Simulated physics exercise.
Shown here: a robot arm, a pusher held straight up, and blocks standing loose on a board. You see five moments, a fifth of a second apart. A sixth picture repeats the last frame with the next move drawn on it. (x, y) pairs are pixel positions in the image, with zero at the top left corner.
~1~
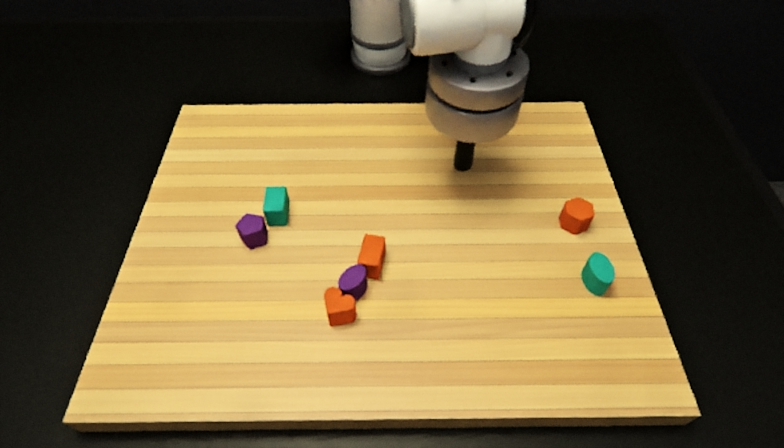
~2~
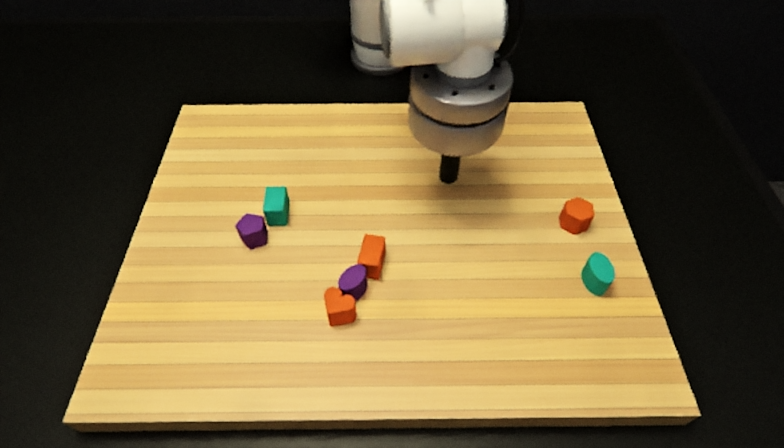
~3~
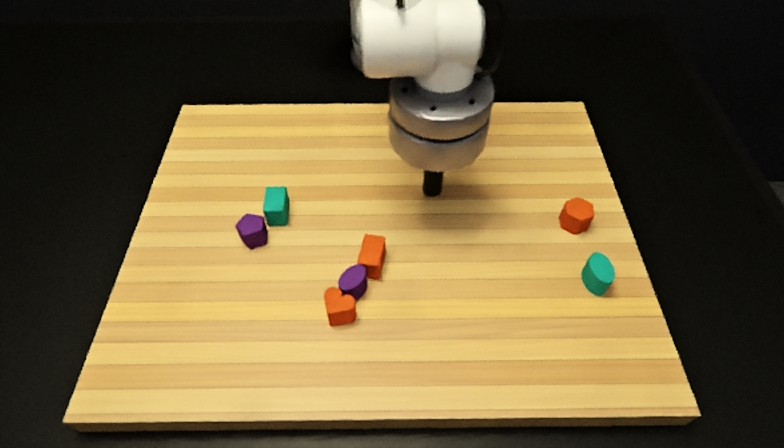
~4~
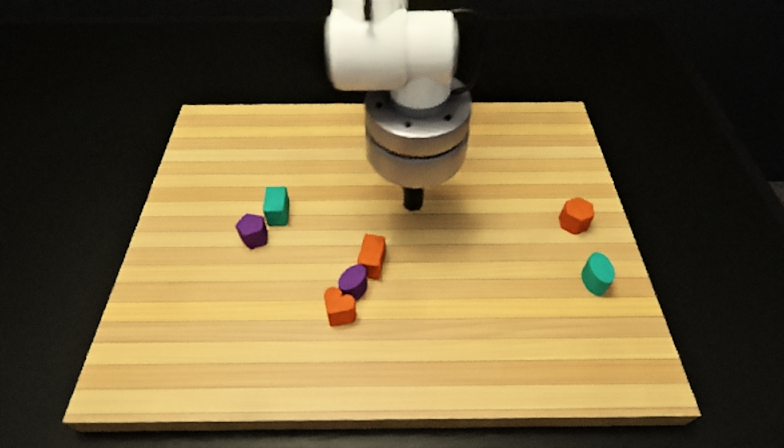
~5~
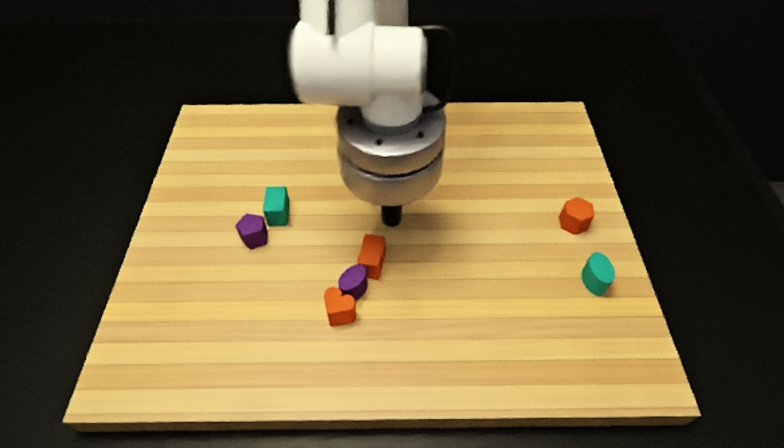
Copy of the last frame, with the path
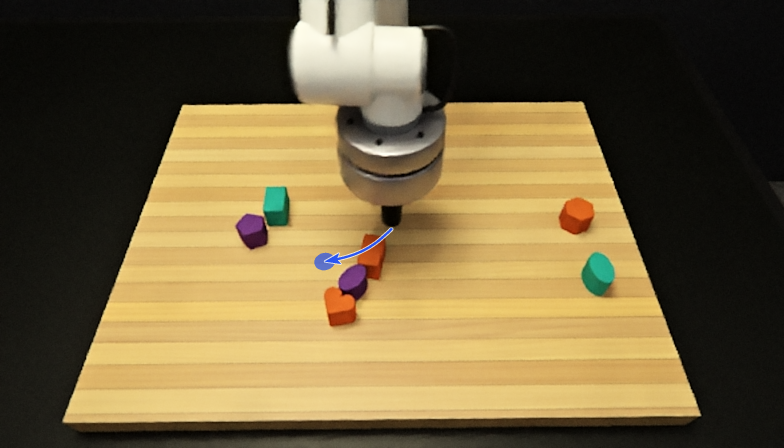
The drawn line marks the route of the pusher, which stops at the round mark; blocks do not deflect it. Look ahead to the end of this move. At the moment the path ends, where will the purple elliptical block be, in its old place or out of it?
Once the path is done, it is somewhere new.
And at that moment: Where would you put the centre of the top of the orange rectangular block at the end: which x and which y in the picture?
I'd expect the centre of its top face to be at (365, 262).
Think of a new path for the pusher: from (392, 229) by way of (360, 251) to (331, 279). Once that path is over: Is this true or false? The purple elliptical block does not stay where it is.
True - the claim holds.
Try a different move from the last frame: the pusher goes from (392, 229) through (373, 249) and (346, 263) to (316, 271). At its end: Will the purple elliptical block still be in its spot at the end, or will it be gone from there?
It gets moved.
The drawn path runs from (392, 229) over (374, 244) and (351, 256) to (325, 261).
On the path given first. One third of the way, pusher at (373, 235); orange heart at (336, 303); purple elliptical block at (350, 281); orange rectangular block at (369, 254).
Two thirds of the way, pusher at (349, 246); orange heart at (334, 305); purple elliptical block at (351, 287), turned 45° clockwise; orange rectangular block at (365, 262), turned 40° anticlockwise.
At the end, pusher at (323, 252); orange heart at (334, 305); purple elliptical block at (351, 287), turned 45° clockwise; orange rectangular block at (365, 262), turned 40° anticlockwise.
